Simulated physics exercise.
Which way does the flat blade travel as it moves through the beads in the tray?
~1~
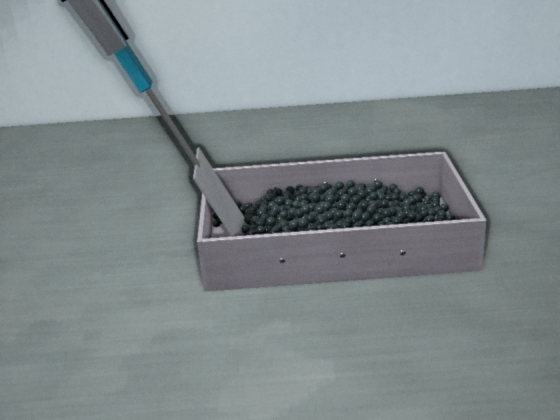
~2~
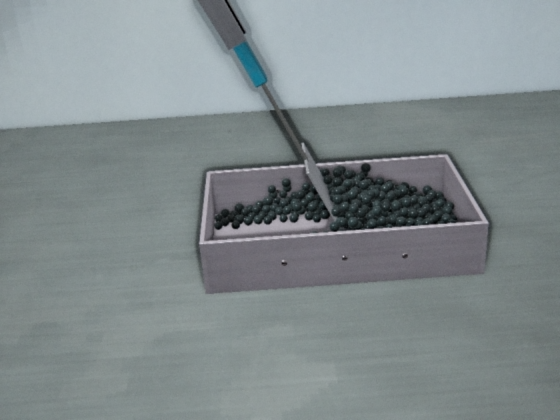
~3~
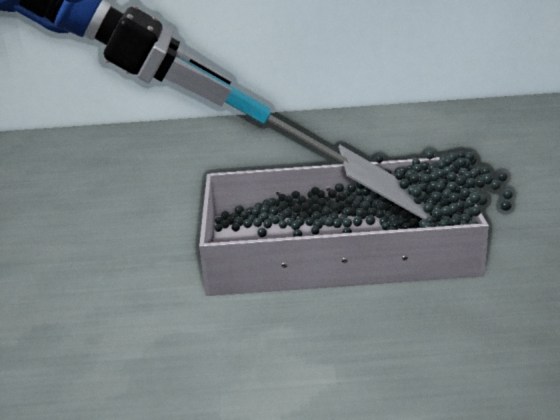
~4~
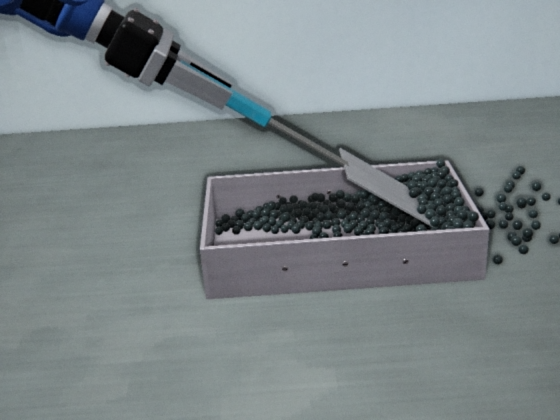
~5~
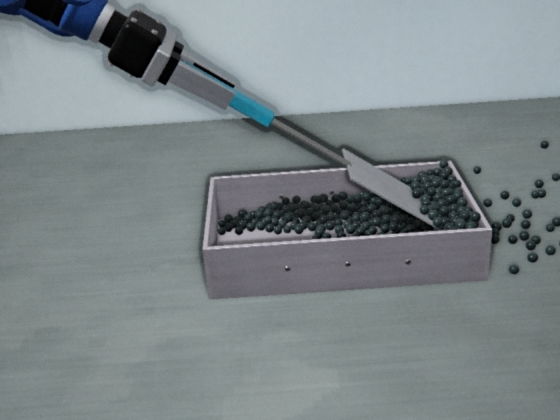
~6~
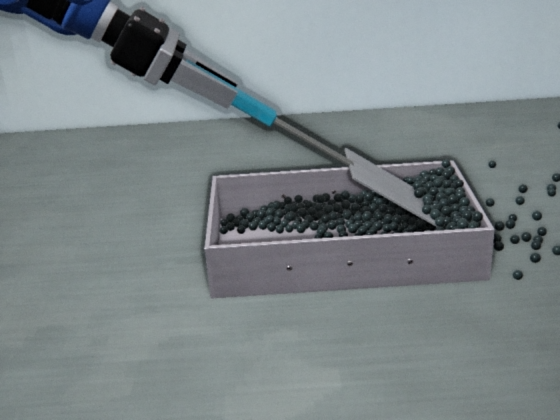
The blade travels to the right, going from the left end of the tray toward the right end.
